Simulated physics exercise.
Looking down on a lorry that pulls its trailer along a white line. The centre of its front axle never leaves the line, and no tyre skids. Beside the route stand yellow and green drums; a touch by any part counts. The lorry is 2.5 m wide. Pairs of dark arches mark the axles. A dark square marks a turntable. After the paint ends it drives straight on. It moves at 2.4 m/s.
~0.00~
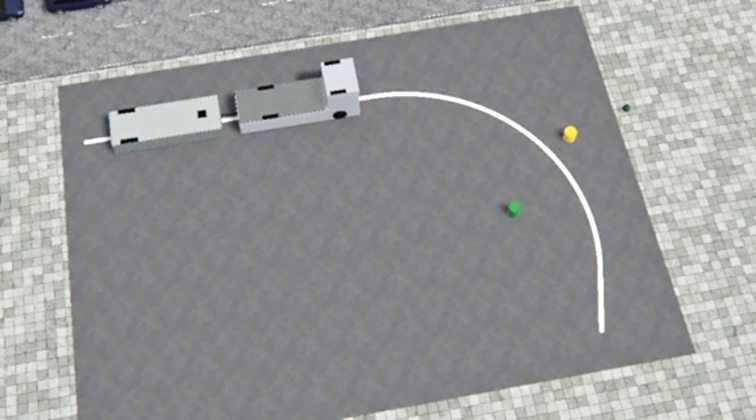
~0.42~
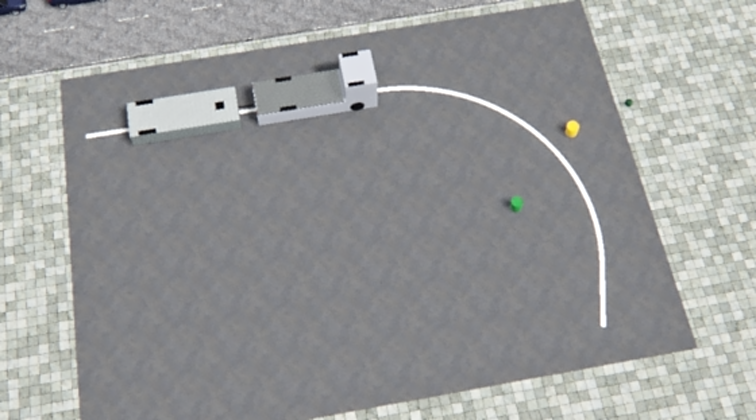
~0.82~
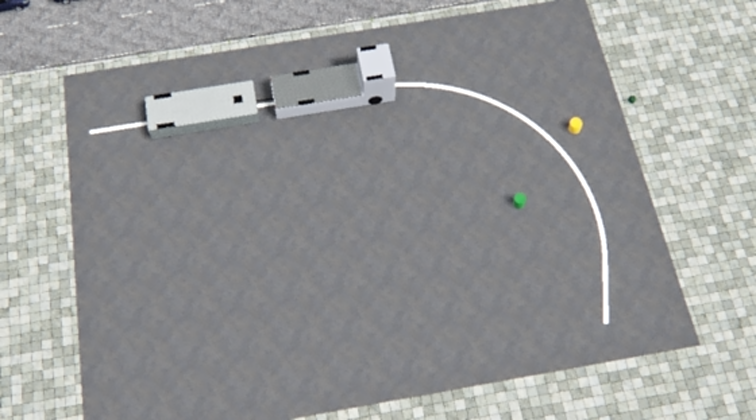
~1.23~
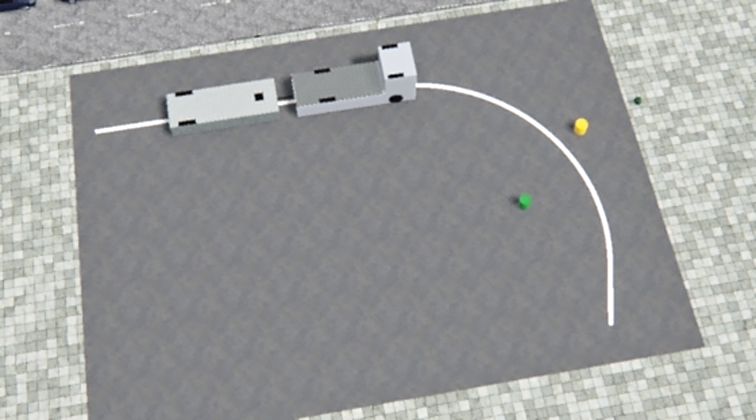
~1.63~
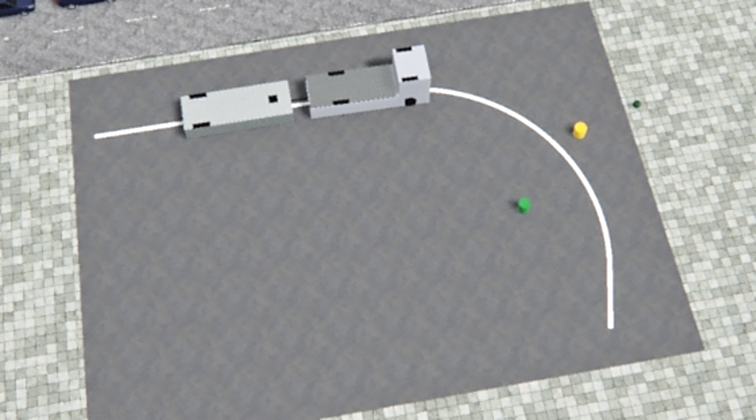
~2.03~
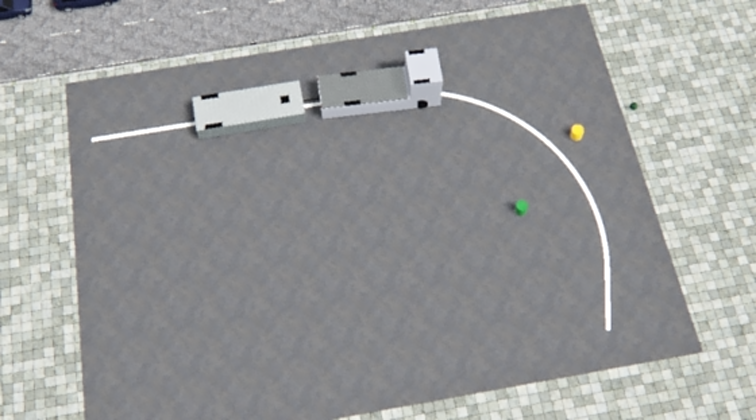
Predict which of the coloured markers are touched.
The yellow one gets struck; the green one escapes.
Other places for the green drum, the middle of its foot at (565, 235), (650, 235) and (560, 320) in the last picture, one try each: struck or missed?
First hit, second missed, third missed.
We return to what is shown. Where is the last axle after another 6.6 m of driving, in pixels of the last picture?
Around (310, 96).
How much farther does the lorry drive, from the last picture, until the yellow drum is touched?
About 9.0 m.
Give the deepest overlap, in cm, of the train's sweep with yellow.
Yellow 30.
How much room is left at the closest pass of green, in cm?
To spare: Green 80.
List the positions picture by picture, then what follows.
In the first frame, nose (354, 89); last axle (128, 126); still straight; yellow (570, 135), green (515, 210); 1 trailer.
In the second frame, nose (371, 80); last axle (146, 117); still straight.
In the third frame, nose (389, 74); last axle (164, 111); still straight.
In the fourth frame, nose (410, 73); last axle (186, 108); still straight.
In the fifth frame, nose (424, 76); last axle (200, 110); turned 1°.
In the sixth frame, nose (436, 79); last axle (212, 111); turned 3°; yellow (577, 133), green (521, 208).
Then, 5.9 s in, the last axle is at (349, 93) of the last picture, 25 cm off the line; the lorry has hit yellow.
Then, 10.0 s in, the last axle is at (479, 116) of the last picture, 165 cm off the line.
Then, 13.3 s in, the last axle is at (559, 189) of the last picture, 195 cm off the line; green has been passed with 80 cm to spare.
Then, 17.9 s in, the last axle is at (605, 357) of the last picture, 50 cm off the line; 1 of 2 struck in all.
